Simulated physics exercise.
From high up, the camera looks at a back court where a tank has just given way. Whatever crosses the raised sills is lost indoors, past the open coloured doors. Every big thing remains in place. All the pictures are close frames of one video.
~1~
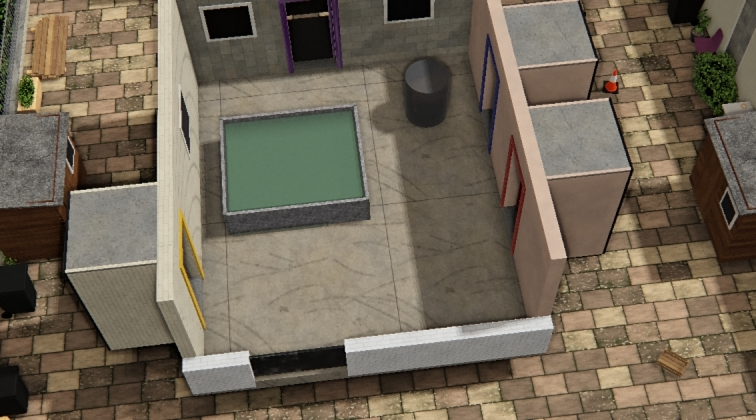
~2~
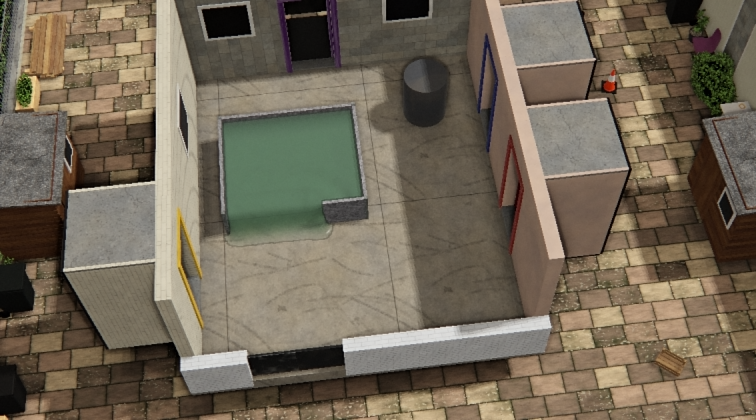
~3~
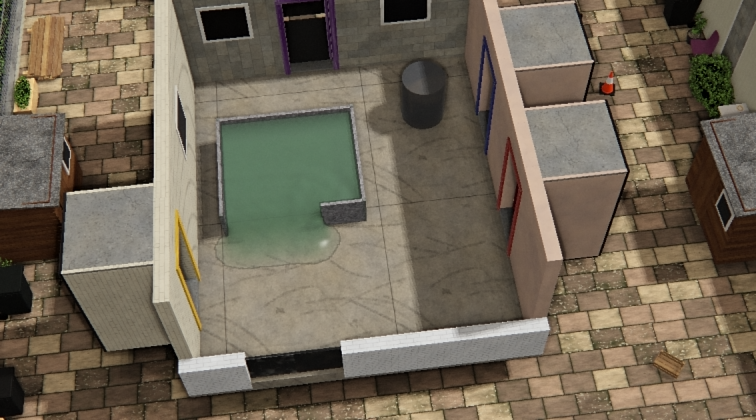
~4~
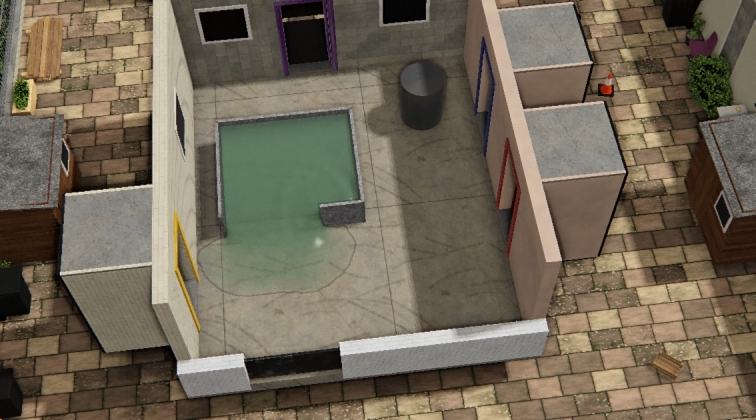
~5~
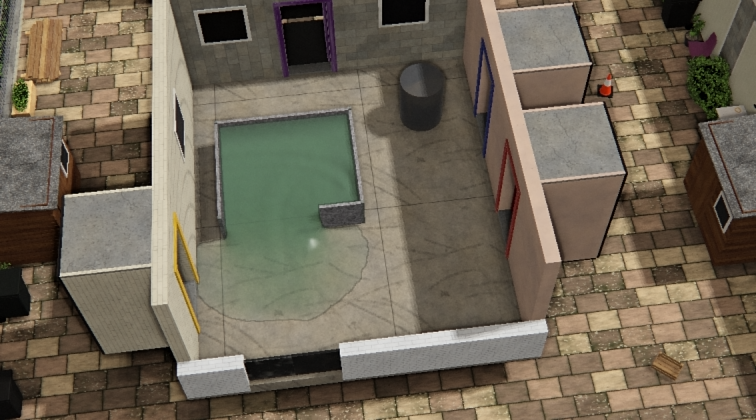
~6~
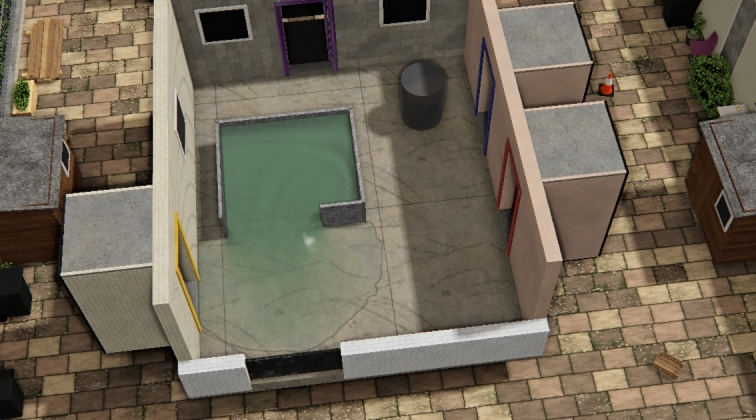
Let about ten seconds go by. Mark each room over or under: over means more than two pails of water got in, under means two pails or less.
Red door: Over, yellow door: Over, blue door: Under, purple door: Over.
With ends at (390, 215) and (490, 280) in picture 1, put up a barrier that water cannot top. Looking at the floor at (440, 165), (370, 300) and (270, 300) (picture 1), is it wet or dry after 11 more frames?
Results in sequence: Bone-dry / swamped / swamped.
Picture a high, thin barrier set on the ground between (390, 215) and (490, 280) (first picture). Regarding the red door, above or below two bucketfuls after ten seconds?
Looking at each in turn, red remains within bounds.
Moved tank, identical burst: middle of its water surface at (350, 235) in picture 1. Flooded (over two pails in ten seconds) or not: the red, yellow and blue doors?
As I see it, the red door remains below, the yellow door runs past the limit and the blue door remains below.
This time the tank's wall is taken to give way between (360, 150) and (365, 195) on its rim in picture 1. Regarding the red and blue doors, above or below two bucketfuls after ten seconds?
The red door exceeds the limit, the blue door exceeds the limit.
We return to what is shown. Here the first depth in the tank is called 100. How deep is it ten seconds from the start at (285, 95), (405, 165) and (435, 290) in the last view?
My figures are about 18, 14 and 16 percent.
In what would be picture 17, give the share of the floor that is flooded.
My estimate is close to 30 per cent.
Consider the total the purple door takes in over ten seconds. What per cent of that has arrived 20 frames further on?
By then roughly 0 percent of the ten-second total is in.
A moment on, water covers 30 % of the floor; the red door not reached, the yellow door wet at the sill, nothing in, the blue door not reached, the purple door not reached.
Next, water covers 30 % of the floor; the red door not reached, the yellow door under two buckets in, the blue door not reached, the purple door not reached.
Then, water covers 45 % of the floor; the red door wet at the sill, nothing in, the yellow door far over two buckets in, the blue door not reached, the purple door not reached.
Later, water covers 75 % of the floor; the red door over two buckets in, the yellow door far over two buckets in, the blue door wet at the sill, nothing in, the purple door not reached.
In the end, water covers 100 % of the floor; the red door over two buckets in, the yellow door far over two buckets in, the blue door wet at the sill, nothing in, the purple door over two buckets in.
